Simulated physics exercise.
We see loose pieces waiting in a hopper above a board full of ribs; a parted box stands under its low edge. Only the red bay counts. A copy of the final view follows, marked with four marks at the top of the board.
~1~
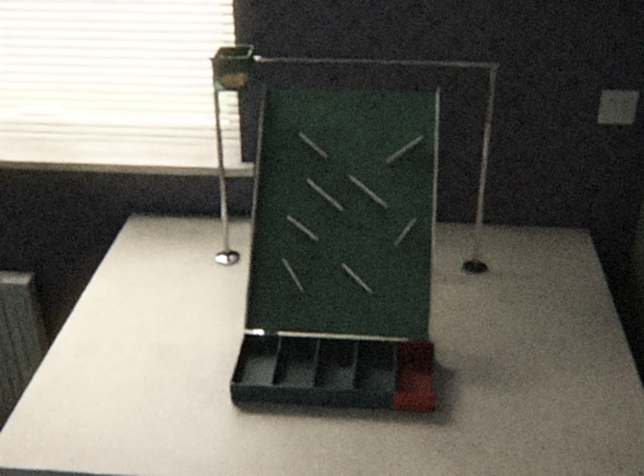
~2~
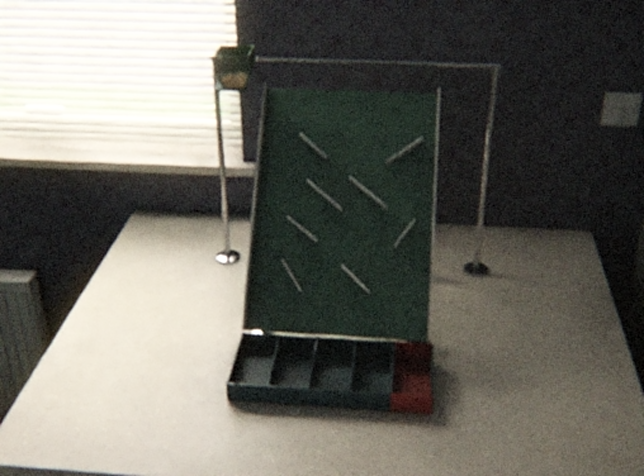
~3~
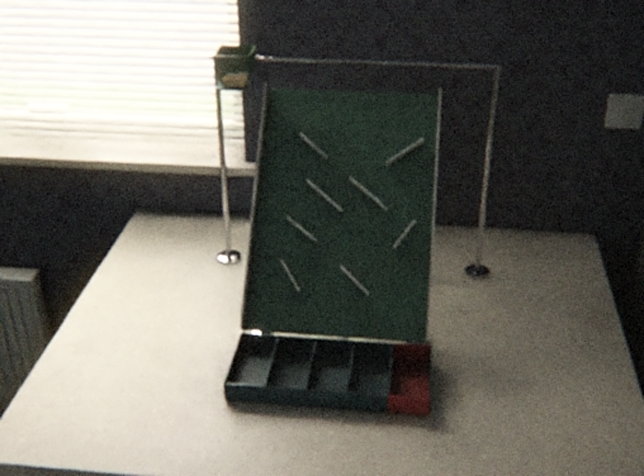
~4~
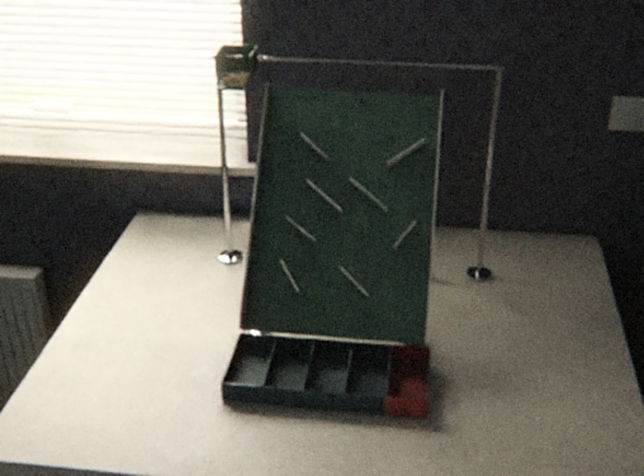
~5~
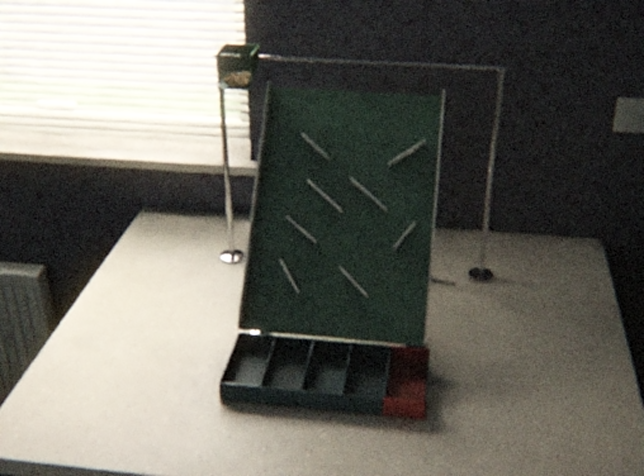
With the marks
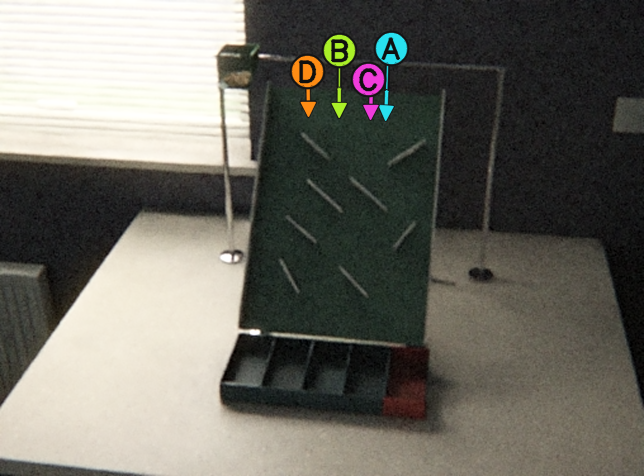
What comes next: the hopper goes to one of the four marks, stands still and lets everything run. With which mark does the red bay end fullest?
I would pick mark B.
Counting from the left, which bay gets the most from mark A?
It is the fourth one.
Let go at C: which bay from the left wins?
It is the fourth one.
On the marked copy, mark A meets the board at (385, 115); mark B meets the board at (339, 112); mark C meets the board at (370, 114); mark D meets the board at (308, 111).
If A is chosen, about a third in the red bay, about two thirds in other bays.
If B is chosen, about two thirds in the red bay, about a third in other bays.
If C is chosen, about a third in the red bay, about two thirds in other bays.
If D is chosen, about a third in the red bay, about two thirds in other bays, a stray few outside the box.
